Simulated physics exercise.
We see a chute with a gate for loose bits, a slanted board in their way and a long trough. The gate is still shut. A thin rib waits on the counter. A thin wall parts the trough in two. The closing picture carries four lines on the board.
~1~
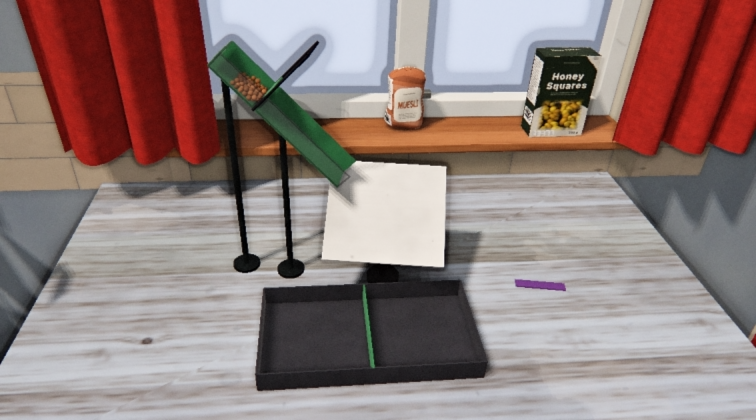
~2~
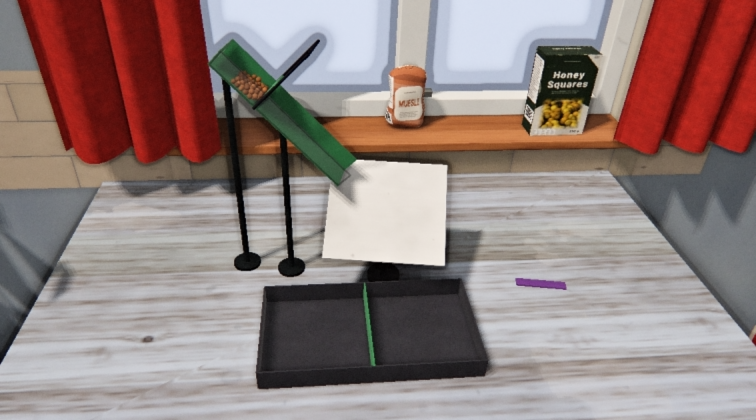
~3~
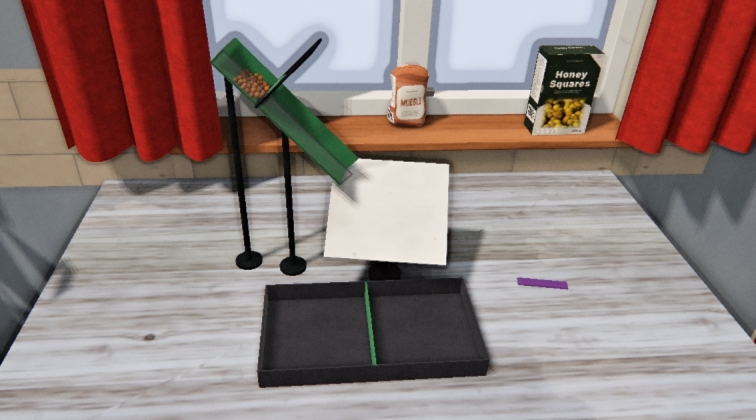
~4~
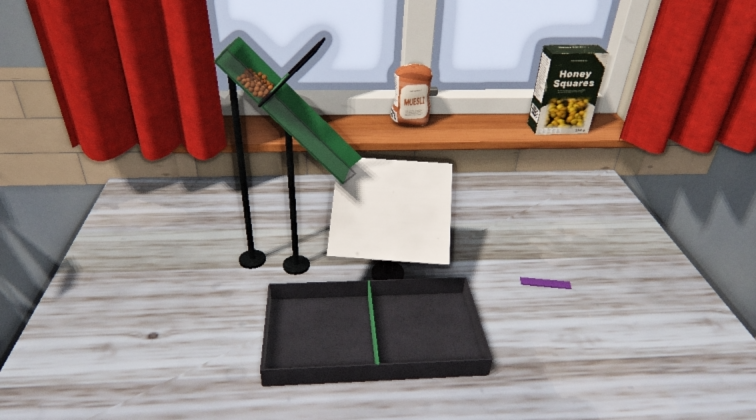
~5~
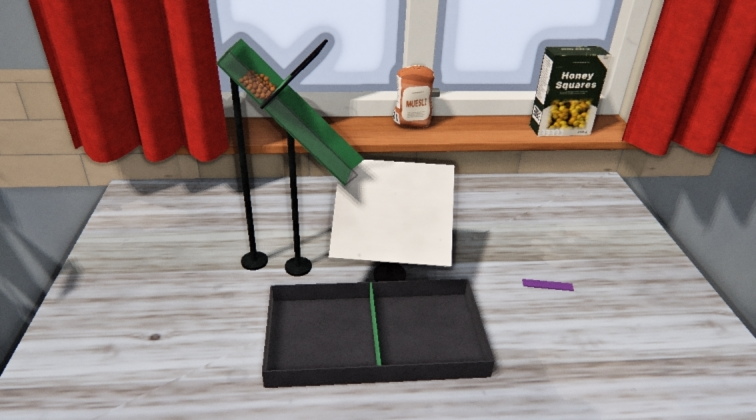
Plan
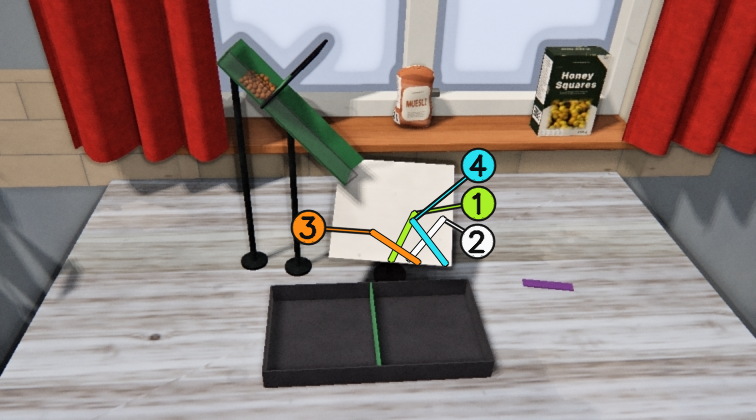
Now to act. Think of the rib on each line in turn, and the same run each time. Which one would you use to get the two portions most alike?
Take 1.
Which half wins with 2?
The right half.
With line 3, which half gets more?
More lands on the right.
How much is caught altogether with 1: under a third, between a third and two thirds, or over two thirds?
Line 1 gives over two thirds.
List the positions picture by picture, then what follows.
In the first picture, load behind the gate (250, 90), cereal balls; lip of the chute (341, 179), sloping fairly steeply.
In the second picture, middle of the board (387, 210), tilted fairly steeply; middle of its low edge (383, 262); of its high edge (390, 162).
In the third picture, front corners of the trough (258, 371) and (489, 359); front end of its middle wall (376, 365); gate still shut (278, 83).
In the fourth picture, middle of the load (257, 87); lip (346, 176).
In the fifth picture, middle of the load (259, 88); lip (348, 178).
On the marked copy, line 1 from (414, 213) to (391, 259); line 2 from (443, 219) to (409, 258); line 3 from (372, 232) to (417, 262); line 4 from (412, 221) to (445, 263).
If 1 is chosen, of what is caught, roughly half in the left half, roughly half in the right.
If 2 is chosen, of what is caught, about a tenth in the left half, almost all in the right.
If 3 is chosen, of what is caught, just a few in the left half, almost all in the right.
If 4 is chosen, of what is caught, just a few in the left half, almost all in the right.
